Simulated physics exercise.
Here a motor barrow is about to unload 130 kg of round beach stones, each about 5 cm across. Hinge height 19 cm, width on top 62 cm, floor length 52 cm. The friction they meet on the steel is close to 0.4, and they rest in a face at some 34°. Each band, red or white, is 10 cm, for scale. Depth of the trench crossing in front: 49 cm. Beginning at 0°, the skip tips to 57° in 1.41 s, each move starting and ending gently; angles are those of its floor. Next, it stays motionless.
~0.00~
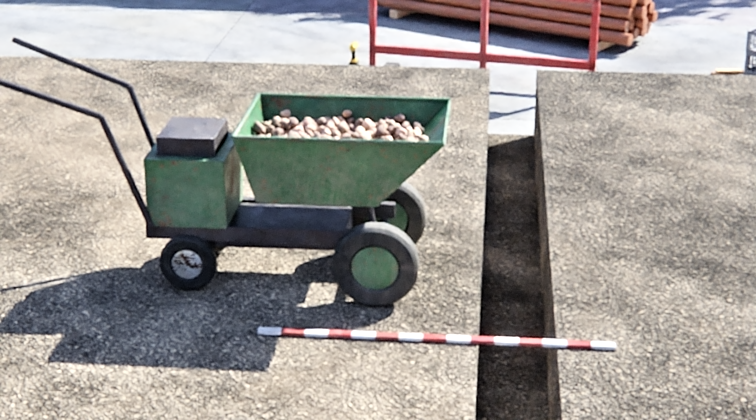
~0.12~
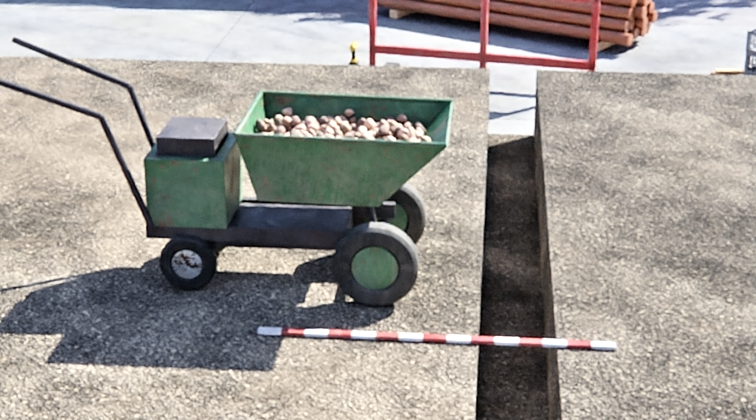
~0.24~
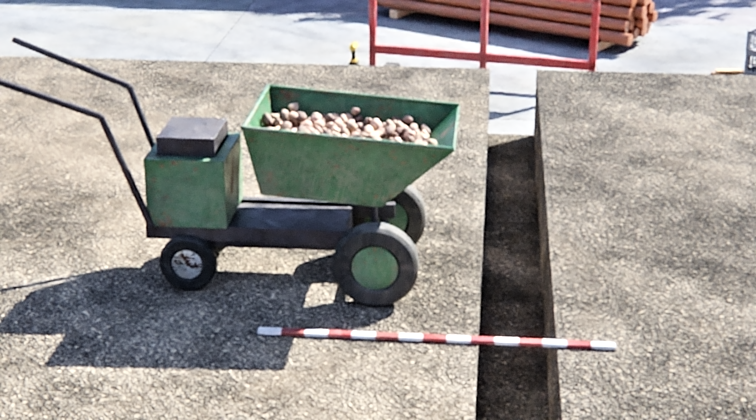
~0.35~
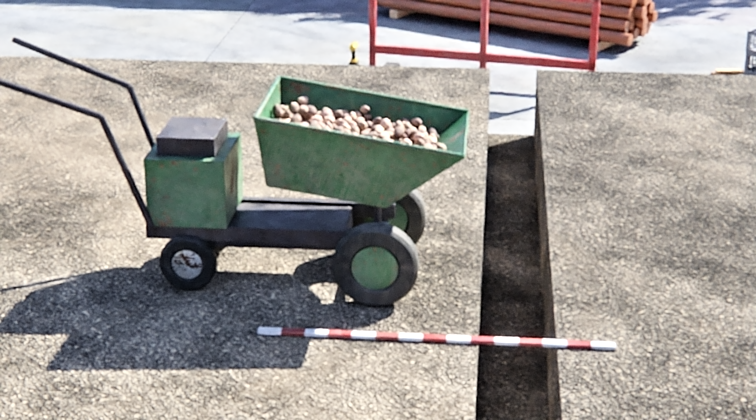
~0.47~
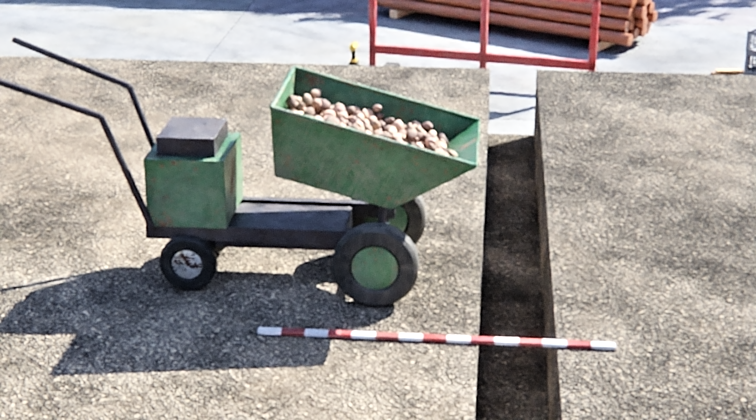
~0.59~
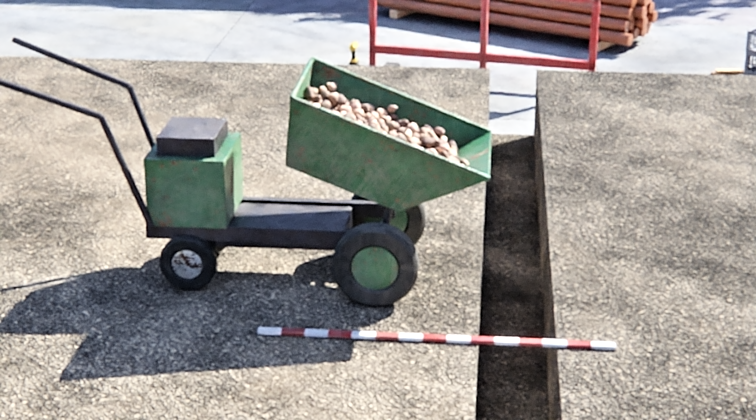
A green skip full of round stones on a motor barrow tilts gradually toward the right, its rear edge rising, while the barrow stays parked beside a trench, behind a red-and-white banded pole lying on the ground.
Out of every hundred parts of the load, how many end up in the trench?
Close to 50 in a hundred.
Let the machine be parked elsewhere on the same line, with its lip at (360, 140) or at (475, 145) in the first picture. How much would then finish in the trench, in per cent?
Result: Close to 75 then close to 20 per cent.
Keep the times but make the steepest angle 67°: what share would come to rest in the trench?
Roughly 45%.
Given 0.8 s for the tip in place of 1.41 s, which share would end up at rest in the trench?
Close to 45 per cent then.
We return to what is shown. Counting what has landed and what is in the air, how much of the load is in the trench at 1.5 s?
Around 10 per cent of it, at that instant.
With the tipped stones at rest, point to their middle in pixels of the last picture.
Resting centre: About (545, 333).
After 1.1 s the floor is at 48°; 100 % in the skip; the foremost stones are at (504, 211).
After 1.5 s the floor is at 57°; 78 % in the skip, 9 % in the trench, 13 % past the trench; the foremost stones are at (599, 284).
After 1.9 s the floor is at 57°; 46 % in the skip, 14 % in the trench, 39 % past the trench; the foremost stones are at (685, 282).
After 3.8 s the floor is at 57°; 7 % in the skip, 50 % in the trench, 42 % past the trench; the foremost stones are past the picture's edge.
